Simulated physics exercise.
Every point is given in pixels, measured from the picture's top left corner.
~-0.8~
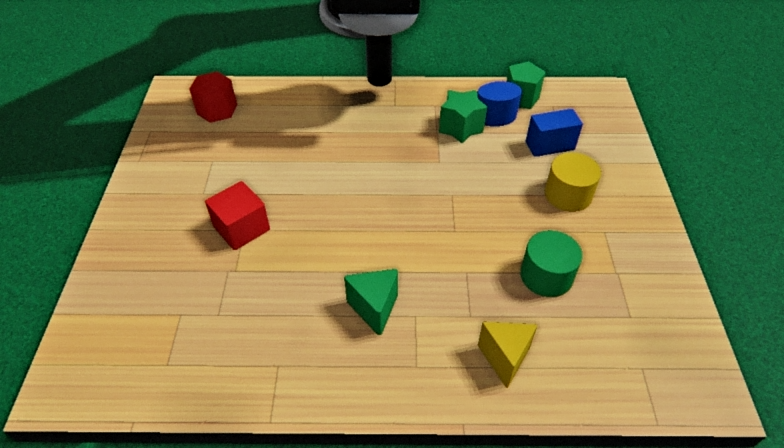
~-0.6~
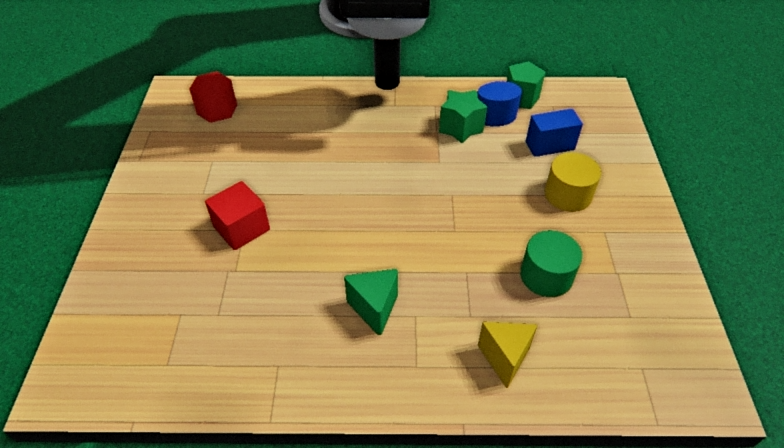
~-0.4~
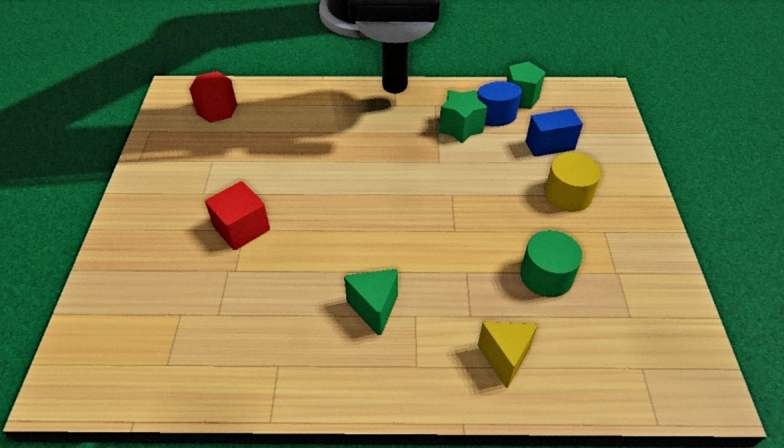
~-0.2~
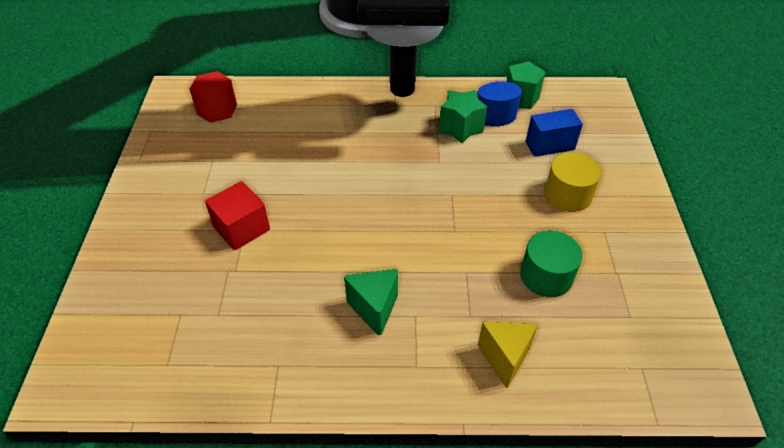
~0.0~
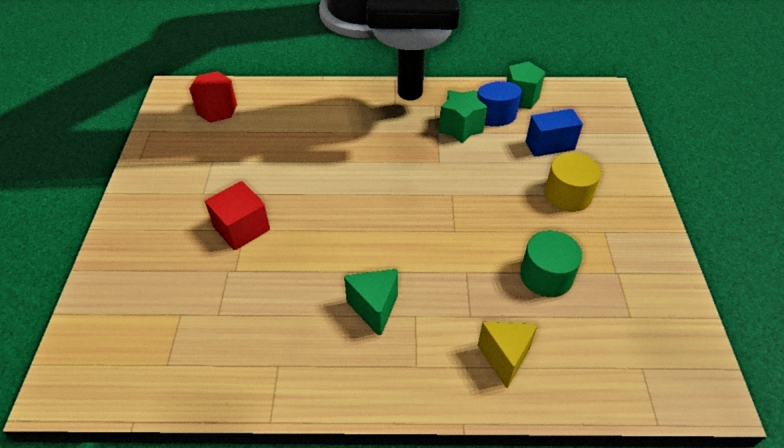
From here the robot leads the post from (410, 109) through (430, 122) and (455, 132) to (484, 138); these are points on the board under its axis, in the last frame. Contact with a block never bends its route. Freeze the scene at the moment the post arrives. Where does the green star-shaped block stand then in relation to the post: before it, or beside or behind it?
By the time the path ends, the green star-shaped block is still sitting right in front of the post.
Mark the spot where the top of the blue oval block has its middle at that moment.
Its top centre lands on (541, 90).
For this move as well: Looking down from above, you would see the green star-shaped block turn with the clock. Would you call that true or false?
False - the claim does not hold.
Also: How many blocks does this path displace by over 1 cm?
The count will be 2.
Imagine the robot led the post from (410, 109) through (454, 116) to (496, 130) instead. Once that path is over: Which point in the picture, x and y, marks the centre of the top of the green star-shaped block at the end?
Top centre: (496, 123).
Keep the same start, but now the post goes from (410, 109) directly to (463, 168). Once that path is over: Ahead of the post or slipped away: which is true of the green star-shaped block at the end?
Beside or behind it.
What follows on the original path. One third of the way, post at (431, 108); nothing pushed yet.
Two thirds of the way, post at (457, 117); green star-shaped block at (490, 106), turned 25° anticlockwise; blue oval block at (517, 90).
At the end, post at (486, 123); green star-shaped block at (519, 109), turned 30° anticlockwise; blue oval block at (541, 90), turned 20° anticlockwise; green five-sided block at (529, 70), turned 15° anticlockwise; blue oblong at (561, 120).
